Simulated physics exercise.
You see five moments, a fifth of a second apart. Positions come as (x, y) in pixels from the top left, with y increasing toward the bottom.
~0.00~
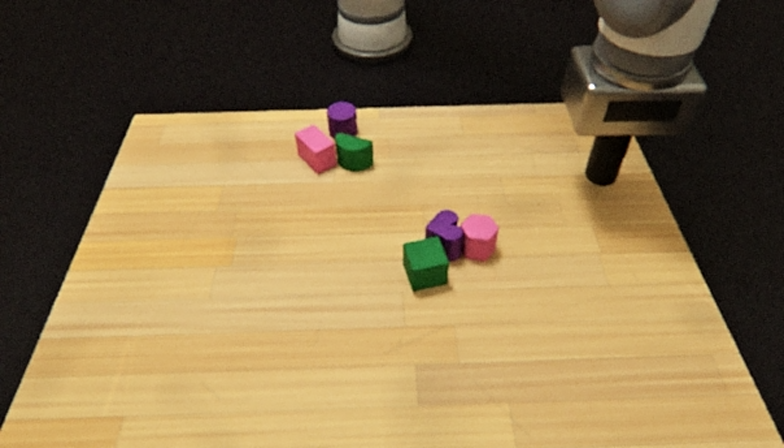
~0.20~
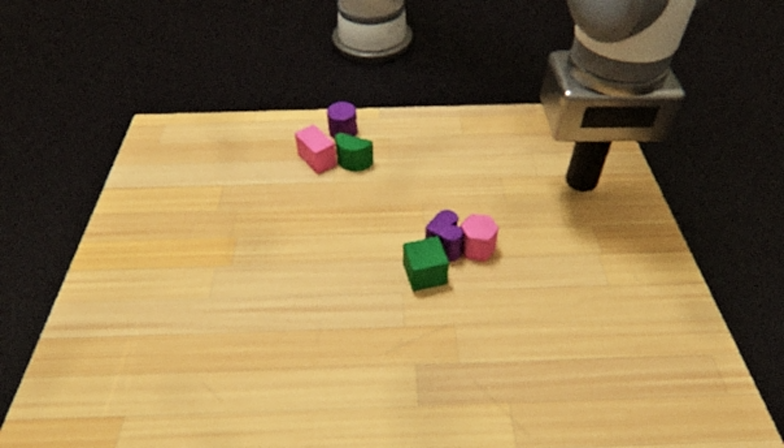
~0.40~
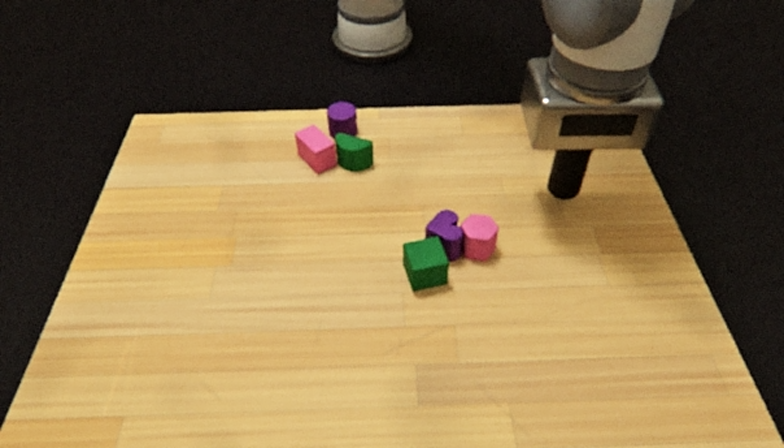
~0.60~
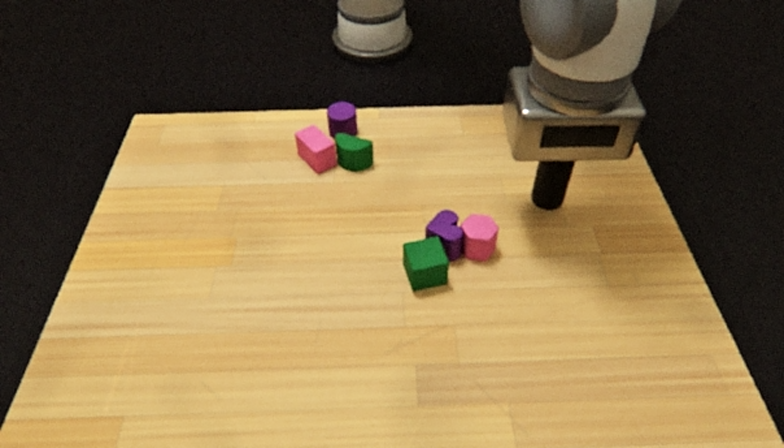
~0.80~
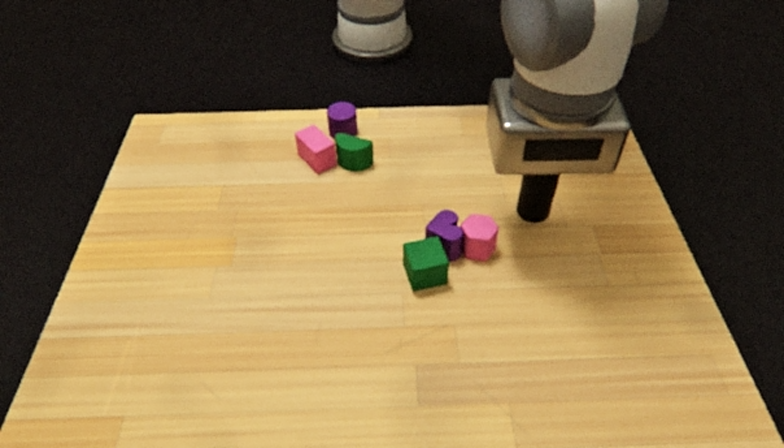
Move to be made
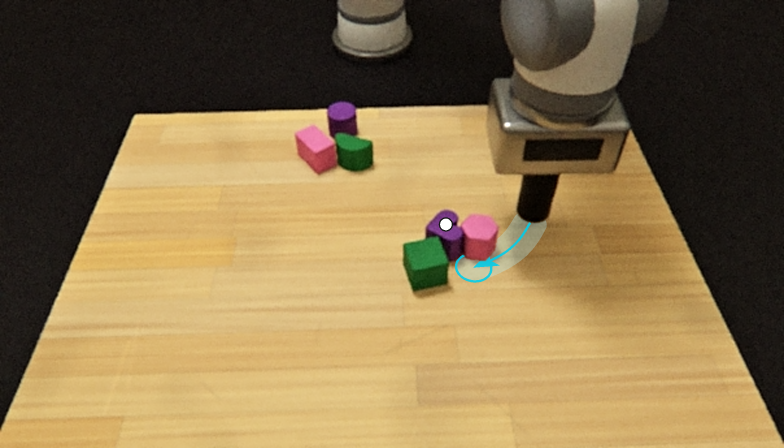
A robotic arm with a black cylindrical bar starts near the upper right of a wooden table, then moves steadily left and slightly downward in view. It nears a cluster of a green cube, purple heart and pink hexagonal block, while these and three blocks farther back stay still.
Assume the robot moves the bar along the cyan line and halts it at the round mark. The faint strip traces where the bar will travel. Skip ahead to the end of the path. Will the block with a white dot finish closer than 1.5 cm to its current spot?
I expect not.
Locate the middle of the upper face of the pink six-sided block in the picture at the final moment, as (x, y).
In the picture, it is at (444, 233).
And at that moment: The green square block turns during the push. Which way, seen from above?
The twist is anticlockwise.
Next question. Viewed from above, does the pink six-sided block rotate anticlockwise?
The answer is no.
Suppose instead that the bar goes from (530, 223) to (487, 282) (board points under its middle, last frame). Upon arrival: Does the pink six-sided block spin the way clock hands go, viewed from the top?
Yes, it checks out.
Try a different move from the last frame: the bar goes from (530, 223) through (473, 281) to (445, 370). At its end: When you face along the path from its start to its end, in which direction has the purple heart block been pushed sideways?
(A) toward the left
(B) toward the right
My answer is option B.
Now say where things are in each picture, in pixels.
In the first picture, lower end of the bar (600, 177), tops of blocks, green square block (426, 252), purple heart block (446, 224), pink six-sided block (480, 226).
In the second picture, bar (581, 182), blocks as before.
In the third picture, bar (563, 190), blocks as before.
In the fourth picture, bar (547, 200), blocks as before.
In the fifth picture, bar (532, 212), green square block (426, 252), purple heart block (446, 224), pink six-sided block (480, 226).
The drawn path runs from (530, 223) by way of (518, 241) and (499, 256) to (474, 267); the dot is on the purple heart block.
What follows on the original path. Halfway along, bar (511, 239); pink six-sided block (477, 227).
At the end, bar (475, 257); green square block (416, 252), turned 35° anticlockwise; purple heart block (419, 217), turned 40° clockwise; pink six-sided block (444, 233), turned 45° clockwise.
